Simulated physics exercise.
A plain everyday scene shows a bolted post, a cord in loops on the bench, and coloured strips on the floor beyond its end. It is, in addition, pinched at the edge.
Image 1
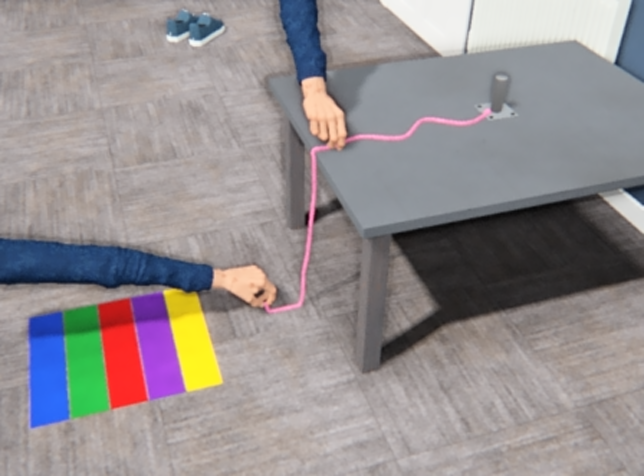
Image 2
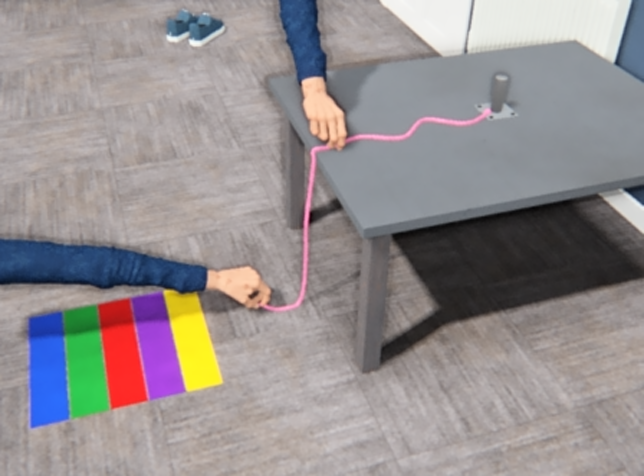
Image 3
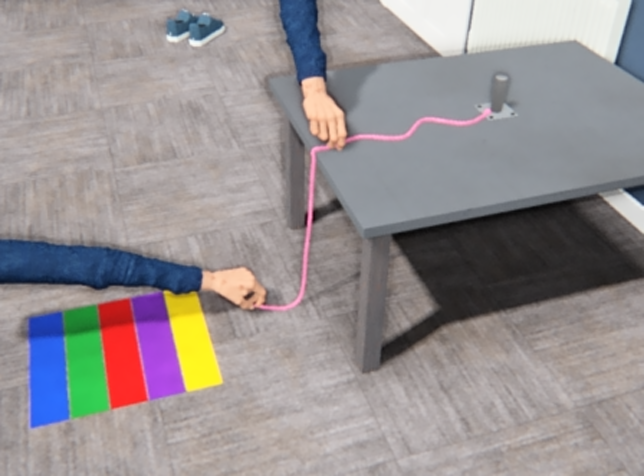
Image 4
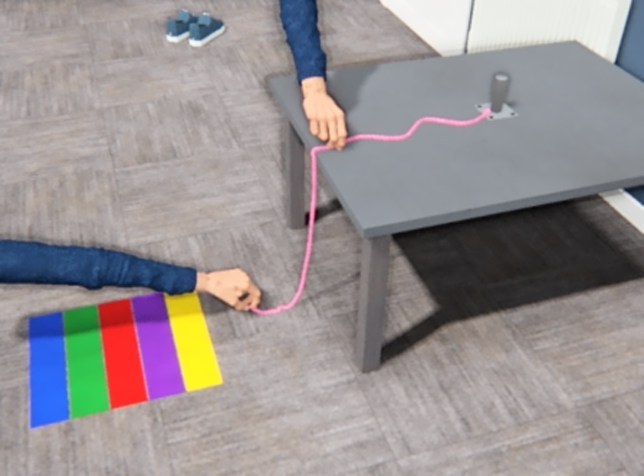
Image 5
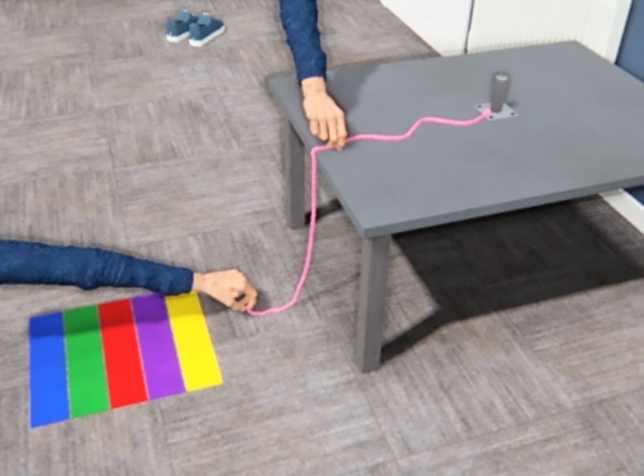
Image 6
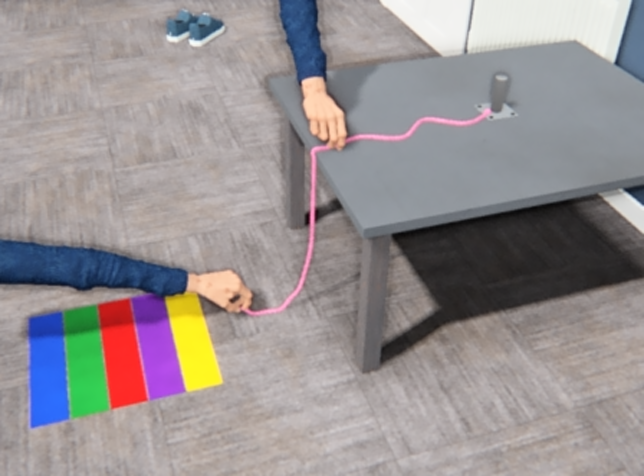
A hand near the floor drawing the end of a pink cord slightly left while another hand pinches it at the table's edge.
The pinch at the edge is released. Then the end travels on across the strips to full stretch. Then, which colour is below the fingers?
The red one is below them.
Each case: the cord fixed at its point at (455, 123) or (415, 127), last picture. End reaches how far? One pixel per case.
(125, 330), then (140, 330).
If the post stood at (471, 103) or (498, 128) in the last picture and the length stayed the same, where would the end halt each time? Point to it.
Roughly (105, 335), then roughly (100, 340).
Soon after, end near (173, 322); over yellow.
Then, end near (140, 329); over purple.
At full stretch, end near (121, 334); over red. Over red.
